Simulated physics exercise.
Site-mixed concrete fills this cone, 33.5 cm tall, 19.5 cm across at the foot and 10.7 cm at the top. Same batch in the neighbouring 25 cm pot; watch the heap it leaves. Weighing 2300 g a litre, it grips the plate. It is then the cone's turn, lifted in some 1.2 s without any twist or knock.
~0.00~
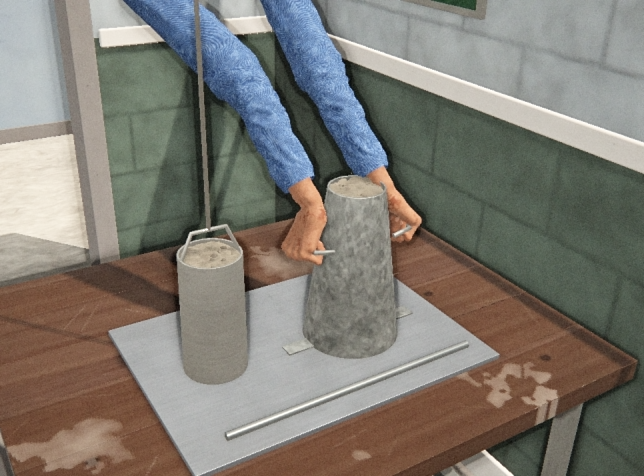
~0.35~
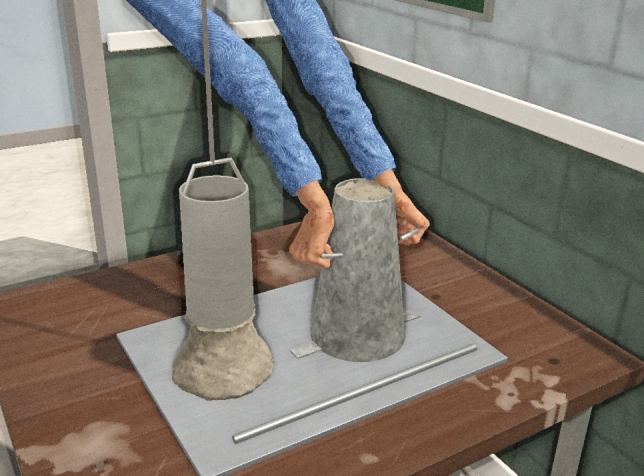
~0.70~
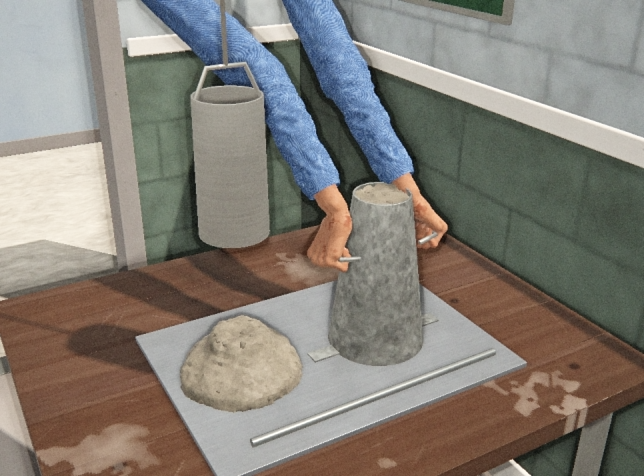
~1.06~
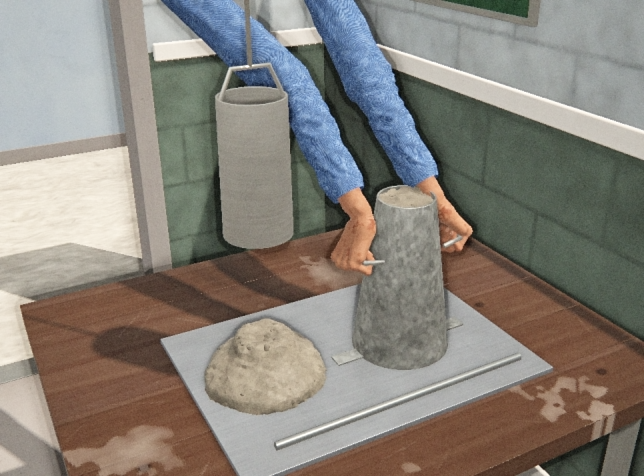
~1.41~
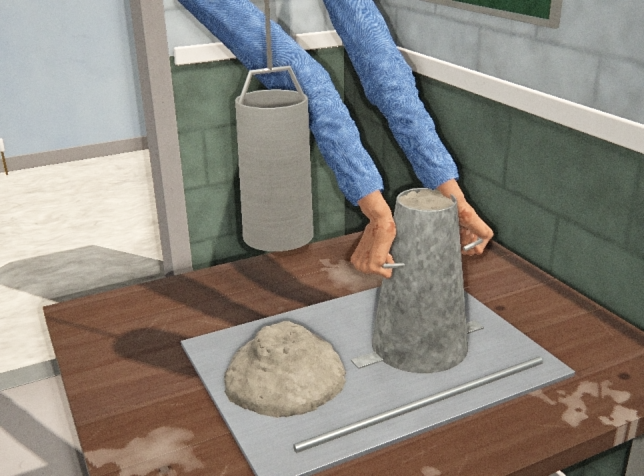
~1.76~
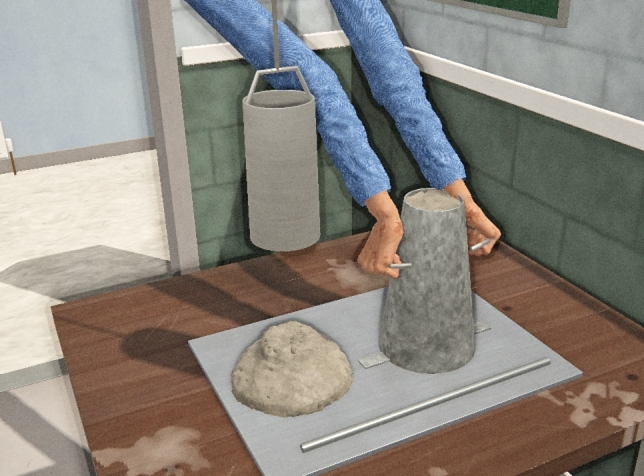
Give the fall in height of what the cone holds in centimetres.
It should come to about 22 cm.
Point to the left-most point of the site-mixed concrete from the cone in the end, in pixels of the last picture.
Position: Around (345, 346).
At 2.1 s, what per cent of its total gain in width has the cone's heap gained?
60 per cent.
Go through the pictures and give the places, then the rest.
Middle of the pot's mouth at (210, 254), still down; middle of the cone's top at (357, 188), not yet moved, in the first picture.
Middle of the pot's mouth at (214, 190), raised 14 cm; middle of the cone's top at (364, 191), not yet moved, in the second picture.
Middle of the pot's mouth at (227, 96), raised 31 cm; the pot's heap 9.9 cm high and 24 cm wide, top at (240, 332); middle of the cone's top at (382, 194), not yet moved, in the third picture.
Middle of the pot's mouth at (252, 97), raised 31 cm; the pot's heap 9.9 cm high and 24 cm wide, top at (264, 335); middle of the cone's top at (407, 198), not yet moved, in the fourth picture.
Middle of the pot's mouth at (272, 100), raised 31 cm; the pot's heap 9.9 cm high and 24 cm wide, top at (283, 337); middle of the cone's top at (427, 200), not yet moved, in the fifth picture.
Middle of the pot's mouth at (279, 100), raised 31 cm; the pot's heap 9.9 cm high and 24 cm wide, top at (290, 337); middle of the cone's top at (434, 200), not yet moved, in the sixth picture.
After 2.1 s, the cone is up 9.6 cm; the site-mixed concrete has come down 13 cm to 20 cm and is 28 cm wide.
After 2.4 s, the cone is up 23 cm; the site-mixed concrete has come down 22 cm to 11 cm and is 35 cm wide.
After 2.7 s, the cone is up 36 cm; the site-mixed concrete has come down 22 cm to 11 cm and is 35 cm wide.
After 3.0 s, the cone is clear; the site-mixed concrete has come down 22 cm to 11 cm and is 35 cm wide.
After 3.7 s, at rest, the cone is clear; the site-mixed concrete has come down 22 cm to 11 cm and is 35 cm wide.
